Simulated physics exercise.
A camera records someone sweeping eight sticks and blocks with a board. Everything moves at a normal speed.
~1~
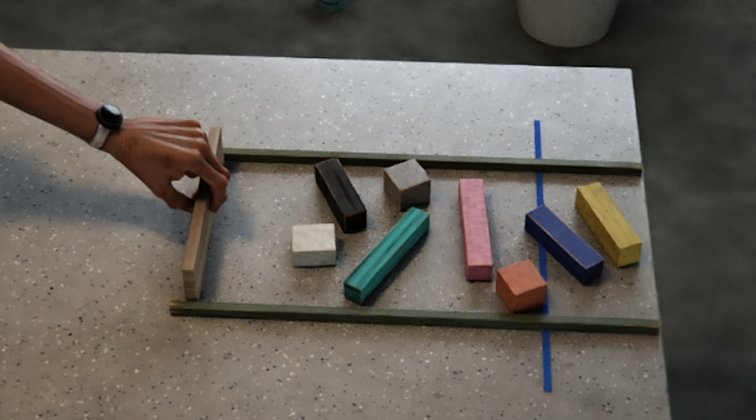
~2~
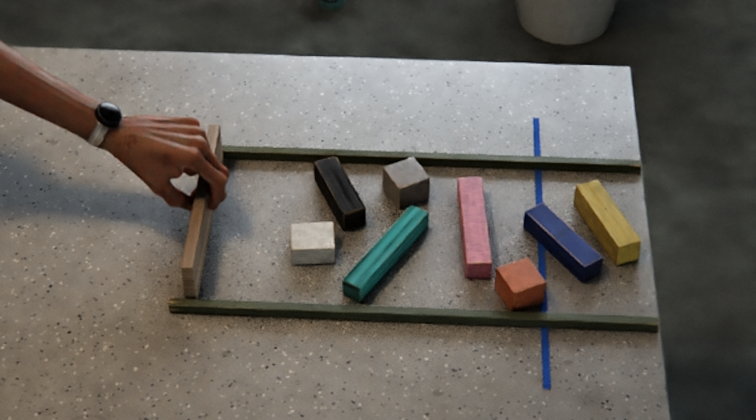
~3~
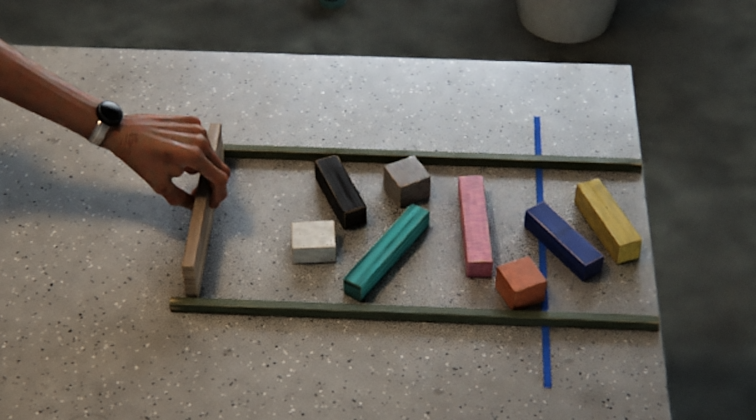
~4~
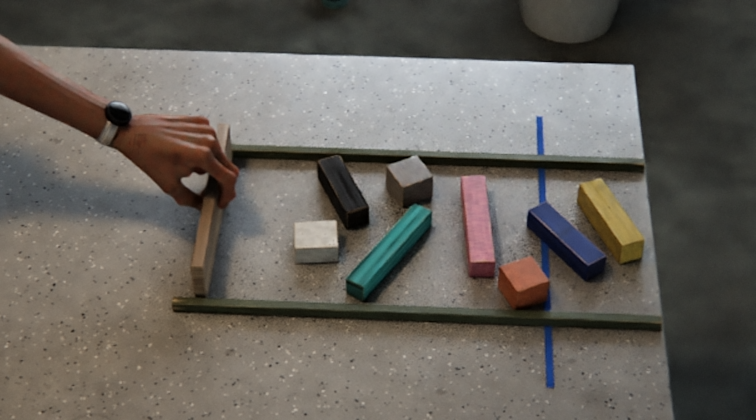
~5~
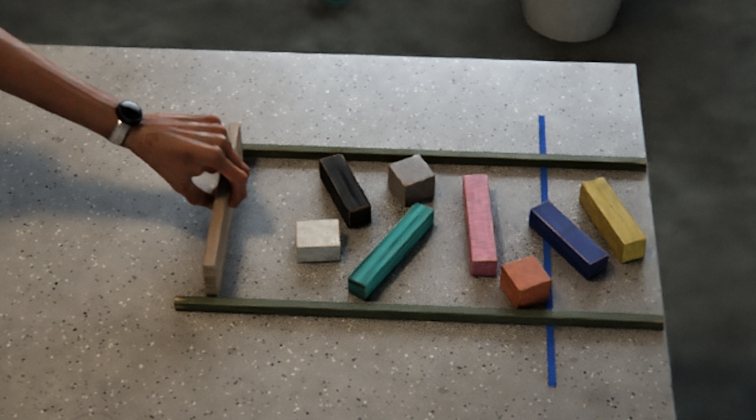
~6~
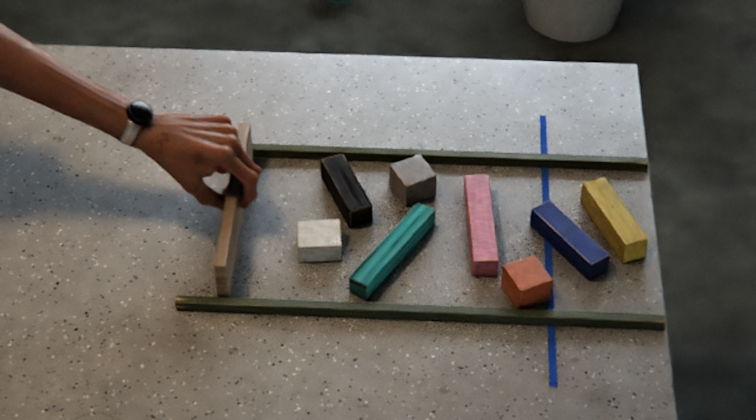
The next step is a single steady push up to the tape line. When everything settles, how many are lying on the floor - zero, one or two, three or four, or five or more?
When it settles, one or two are on the floor.
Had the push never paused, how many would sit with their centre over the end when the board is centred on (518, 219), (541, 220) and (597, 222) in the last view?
By position: 0 / 1 / 4.
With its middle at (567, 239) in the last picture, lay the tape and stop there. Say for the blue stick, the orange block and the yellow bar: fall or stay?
Well, the blue stick comes off, the orange block stays where it is, and the yellow bar? It comes off.
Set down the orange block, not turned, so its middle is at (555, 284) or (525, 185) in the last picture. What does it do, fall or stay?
First place: It does not drop; second place: It does not drop.
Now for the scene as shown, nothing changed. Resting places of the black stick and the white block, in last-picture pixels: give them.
Final pixels, roughly: (559, 200) for the first, (570, 251) for the other.
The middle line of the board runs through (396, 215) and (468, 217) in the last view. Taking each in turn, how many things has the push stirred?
Respectively 4 and 7.
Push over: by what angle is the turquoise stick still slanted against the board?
About 0°.
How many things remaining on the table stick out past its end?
The count is 1.
Soon after, none off yet; yellow bar at rest near (613, 220); blue stick at rest near (569, 239); orange block at rest near (527, 283).
After that, none off yet; yellow bar at rest near (613, 220); blue stick moving near (577, 240); orange block displaced a little near (540, 286).
In the end, the number that fall off is one or two; gone, yellow bar.
